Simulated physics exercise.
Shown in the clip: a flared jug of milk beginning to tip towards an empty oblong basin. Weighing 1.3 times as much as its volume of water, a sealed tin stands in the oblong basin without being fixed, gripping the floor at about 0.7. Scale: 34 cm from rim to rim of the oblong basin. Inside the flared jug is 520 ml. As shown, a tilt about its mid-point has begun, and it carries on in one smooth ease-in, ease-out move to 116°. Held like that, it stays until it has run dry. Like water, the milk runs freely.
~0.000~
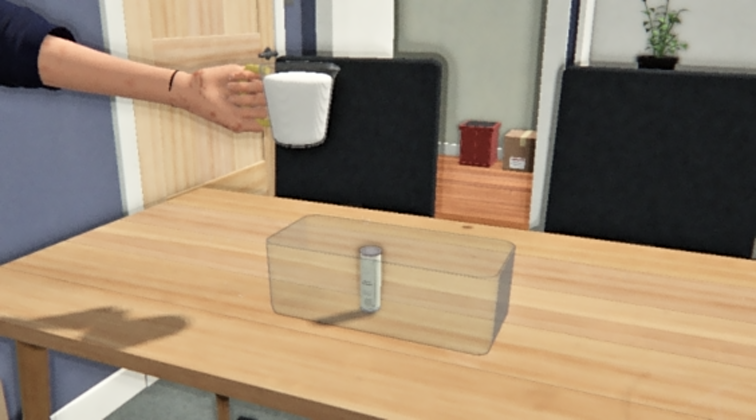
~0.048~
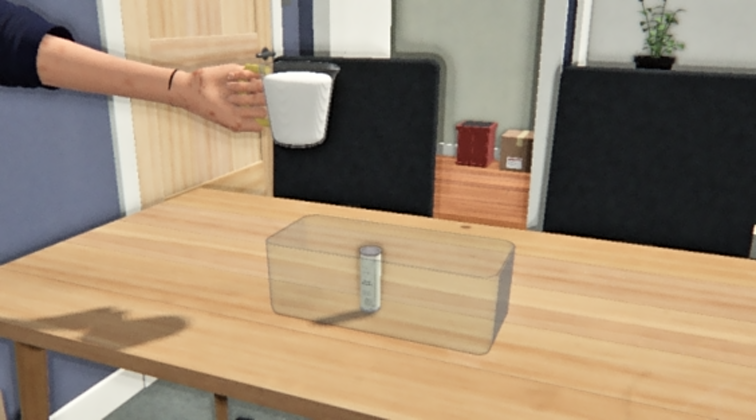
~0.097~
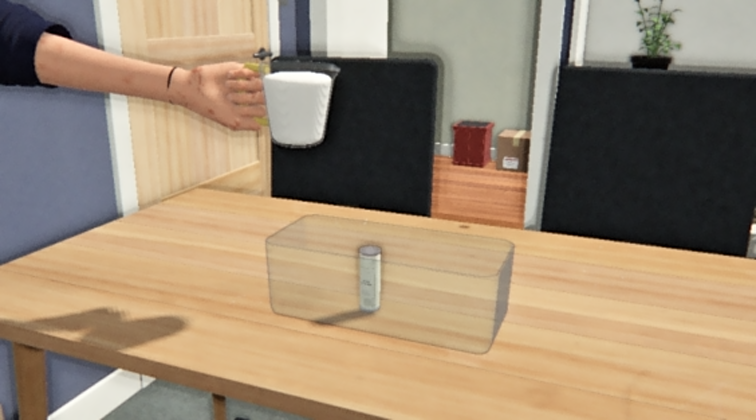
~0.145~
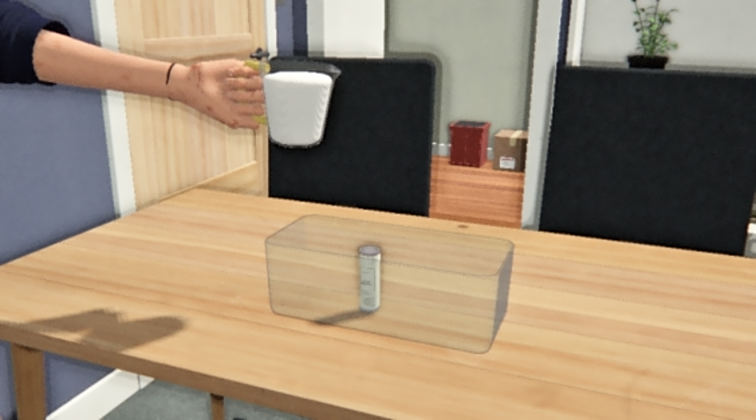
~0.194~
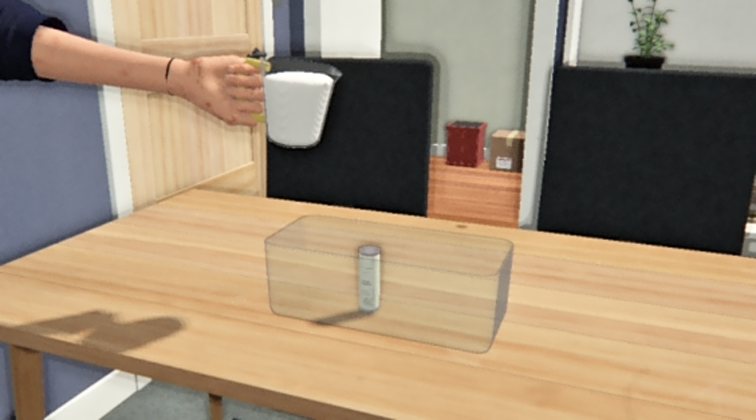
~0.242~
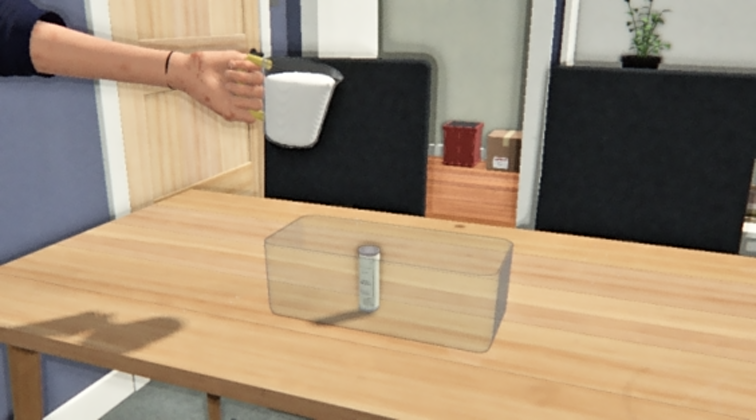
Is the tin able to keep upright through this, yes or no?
Yes, it remains upright.
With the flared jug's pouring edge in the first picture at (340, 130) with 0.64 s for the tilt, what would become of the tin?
Result: Tin tipped over.
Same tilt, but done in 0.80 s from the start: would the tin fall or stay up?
Then the tin does not tip.
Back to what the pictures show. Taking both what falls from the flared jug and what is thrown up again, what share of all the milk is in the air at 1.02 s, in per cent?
22 per cent, roughly.
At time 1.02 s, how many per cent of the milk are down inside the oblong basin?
The share is close to 68 percent.
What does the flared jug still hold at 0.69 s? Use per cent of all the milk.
I'd put it near 72 percent.
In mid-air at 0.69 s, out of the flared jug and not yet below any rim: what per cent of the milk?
At that moment, about 22 percent.
After 0.69 s the tilt is 69° and 71 per cent is still to pour; the tin stands where it began.
After 1.02 s the tilt is 108° and 10 per cent is still to pour; the tin stands where it began.
After 1.36 s the tilt is 116° and 0 per cent is still to pour; the tin stands where it began.
After 1.73 s the tilt is 116° and 0 per cent is still to pour; the tin stands where it began.
In the end the tin stands where it began.
